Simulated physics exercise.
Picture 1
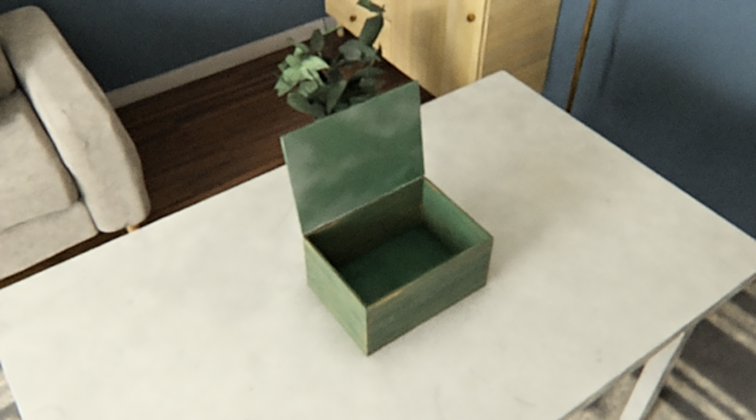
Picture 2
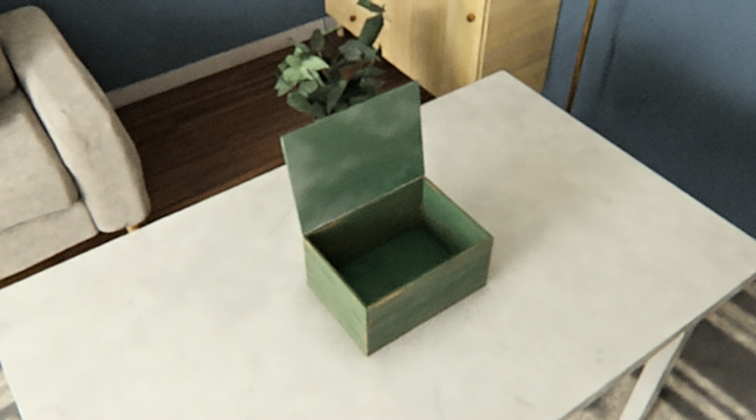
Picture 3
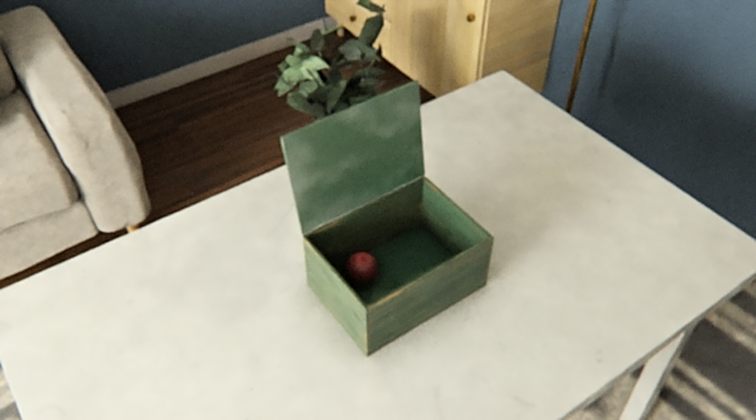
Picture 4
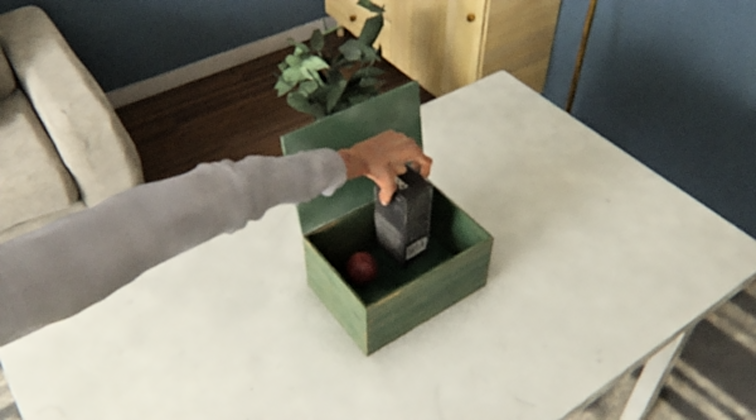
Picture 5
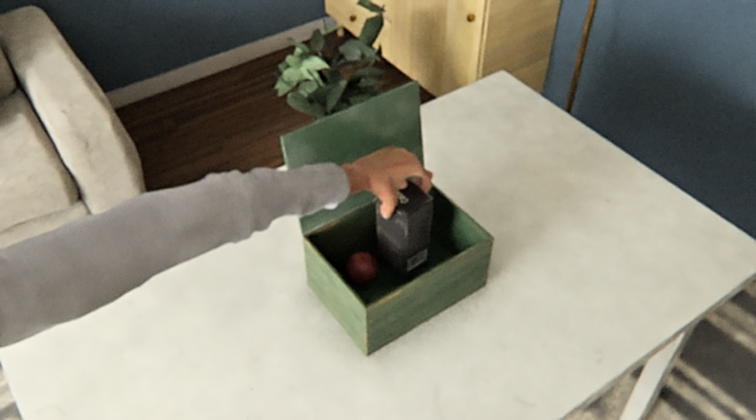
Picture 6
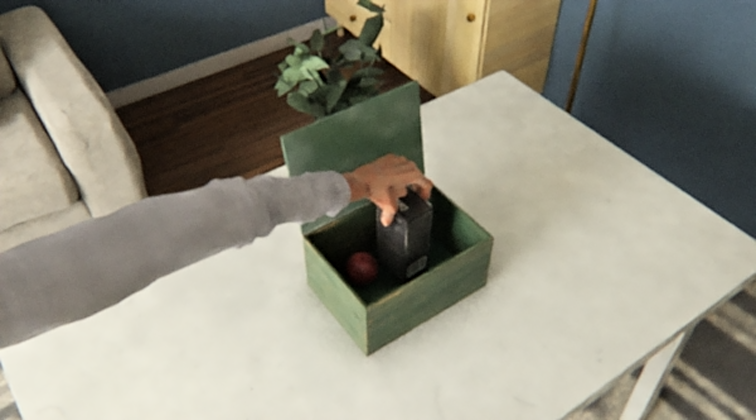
Open green box on a white table, a red apple appearing inside, then a hand lowering a black carton in beside it.
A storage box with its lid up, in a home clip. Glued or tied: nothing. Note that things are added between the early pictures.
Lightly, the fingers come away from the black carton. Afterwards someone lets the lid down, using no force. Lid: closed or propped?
Propped.
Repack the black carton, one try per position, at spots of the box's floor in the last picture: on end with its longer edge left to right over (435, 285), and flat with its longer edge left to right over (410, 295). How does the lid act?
Try 1: Lid not shut; try 2: Lid shut.
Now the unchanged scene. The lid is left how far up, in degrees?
Close to 55 degrees.
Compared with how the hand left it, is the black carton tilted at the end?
Looking at the last picture, it is left as set.
Then, 1.00 s after the last picture, lid starting down.
Then, 1.40 s after the last picture, lid 76° above the rim.
Then, 1.50 s after the last picture, lid 68° above the rim.
Then, 2.00 s after the last picture, lid 58° above the rim.
At rest, lid 56° above the rim; both in place. Seen from the same camera at the end, black carton near (405, 236).
